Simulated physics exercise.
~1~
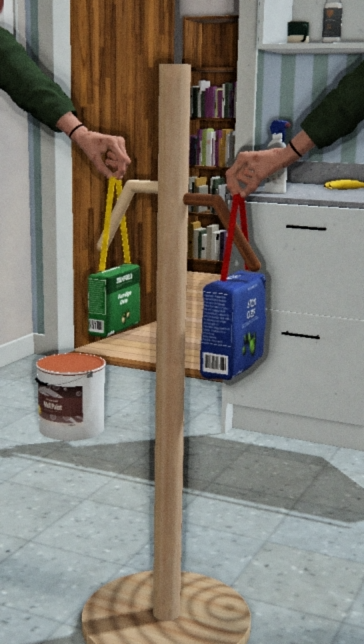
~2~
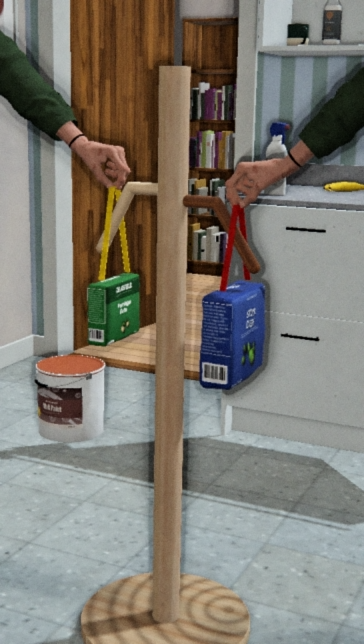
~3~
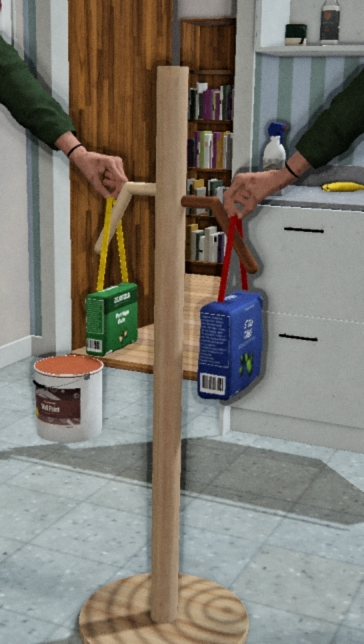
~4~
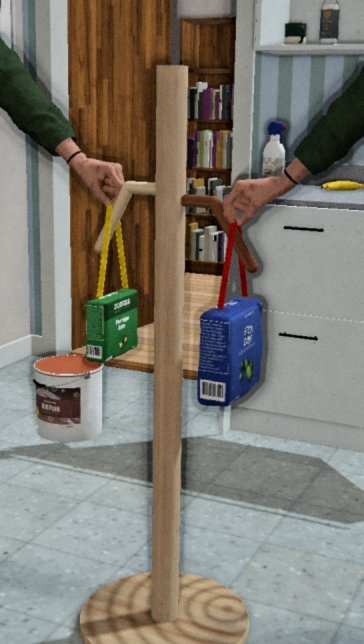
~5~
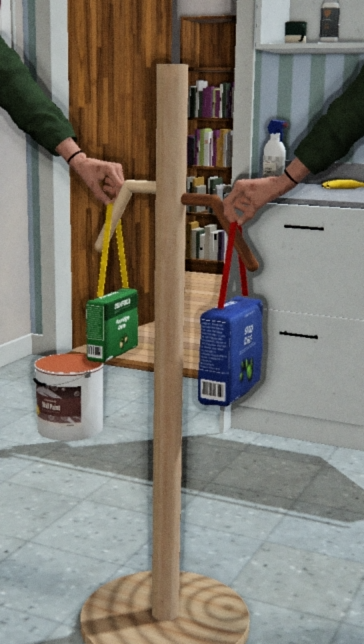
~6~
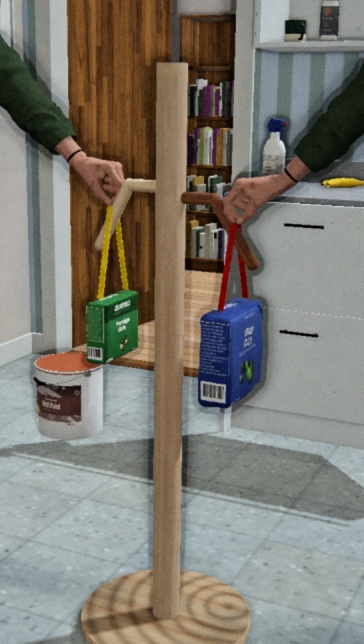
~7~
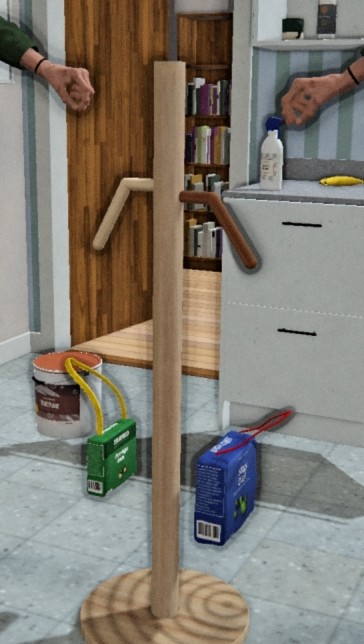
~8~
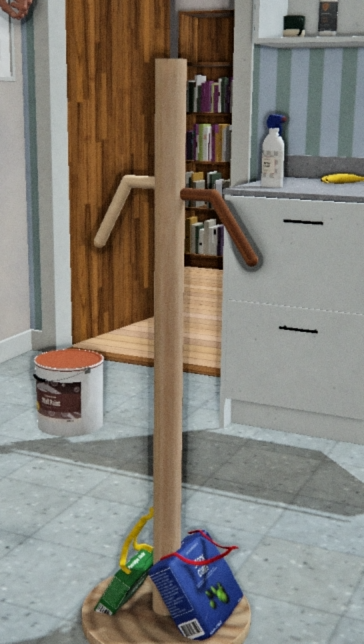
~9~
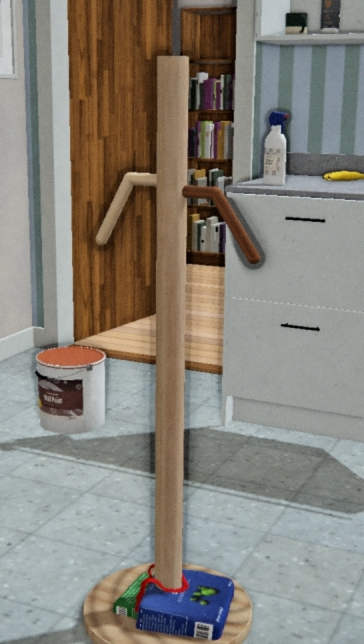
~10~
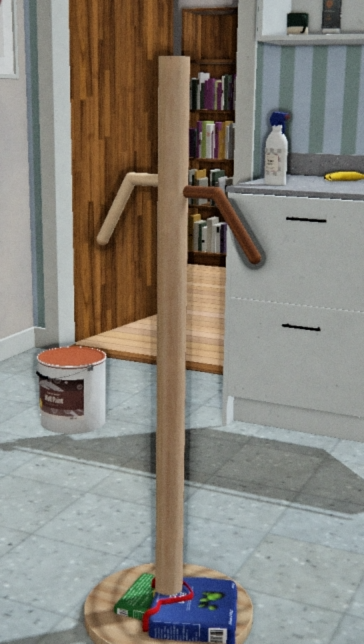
Two hands lower a green pouch and a blue bag, release them, and both fall.
